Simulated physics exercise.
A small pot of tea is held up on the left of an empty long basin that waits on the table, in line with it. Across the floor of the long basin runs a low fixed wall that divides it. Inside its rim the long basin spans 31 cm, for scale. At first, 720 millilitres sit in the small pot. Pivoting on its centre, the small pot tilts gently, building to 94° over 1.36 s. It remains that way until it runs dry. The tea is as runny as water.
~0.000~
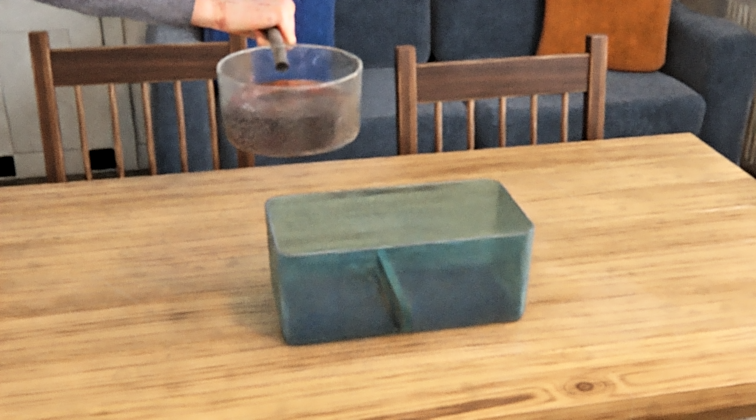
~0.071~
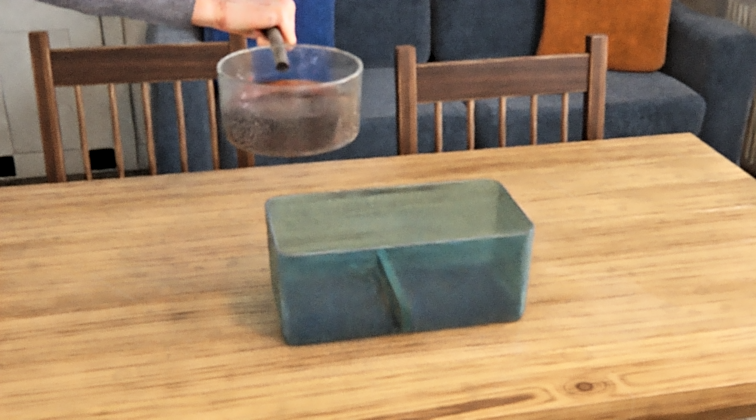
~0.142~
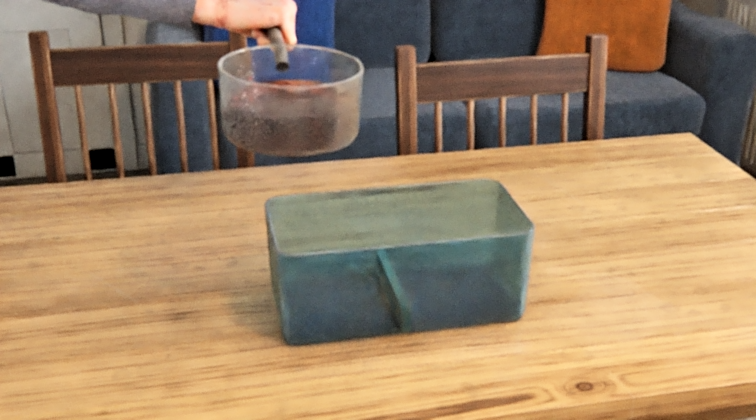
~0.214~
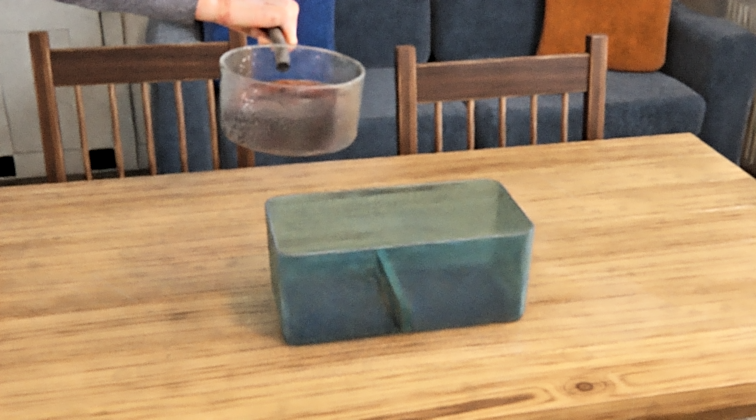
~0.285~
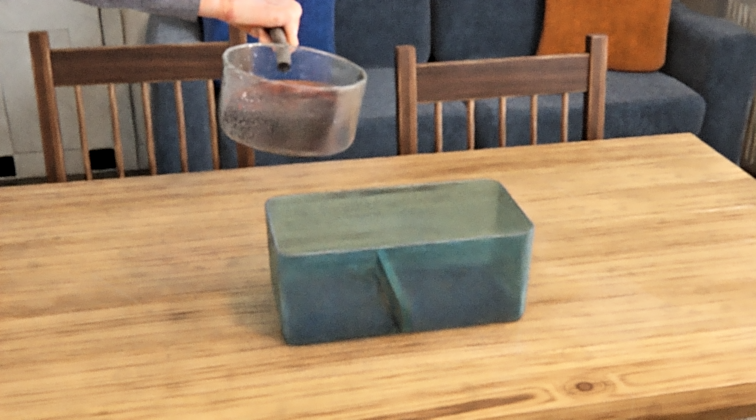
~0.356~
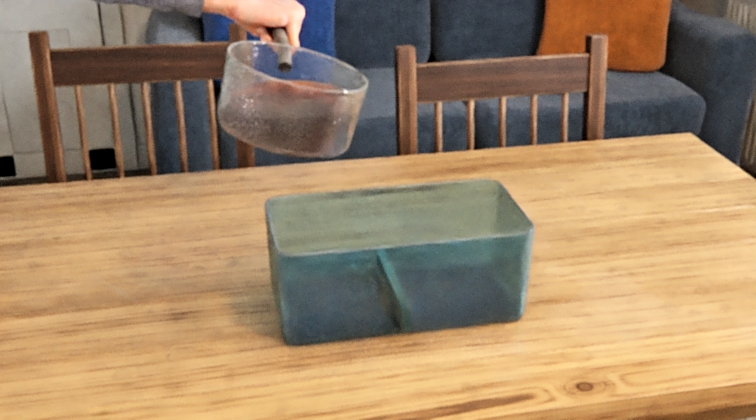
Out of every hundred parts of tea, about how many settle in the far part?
About 66 out of 100.
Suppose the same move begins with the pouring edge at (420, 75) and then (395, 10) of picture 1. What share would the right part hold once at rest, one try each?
Try 1: Approx. 90 %; try 2: Approx. 90 %.
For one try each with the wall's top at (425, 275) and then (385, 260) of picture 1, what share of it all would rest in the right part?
20 per cent first, 75 per cent second.
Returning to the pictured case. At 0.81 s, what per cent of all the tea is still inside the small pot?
Portion remaining: Approx. 76 per cent.
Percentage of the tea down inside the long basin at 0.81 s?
The basin holds roughly 3 in a hundred parts at that moment.
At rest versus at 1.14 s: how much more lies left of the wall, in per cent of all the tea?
Difference: Approx. 26 %.
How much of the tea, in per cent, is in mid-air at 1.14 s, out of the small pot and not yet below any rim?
In-air share: About 18 %.
Then, 0.81 s in, the tilt is 61° and 76 per cent is still to pour, 1 is left of the wall and 2 right of it.
Then, 1.14 s in, the tilt is 88° and 25 per cent is still to pour, 8 is left of the wall and 50 right of it.
Then, 1.48 s in, the tilt is 94° and 5 per cent is still to pour, 24 is left of the wall and 67 right of it.
Then, 1.86 s in, the tilt is 94° and 1 per cent is still to pour, 32 is left of the wall and 65 right of it.
Finally, 34 per cent lies left of the wall, 66 right of it and 1 outside.
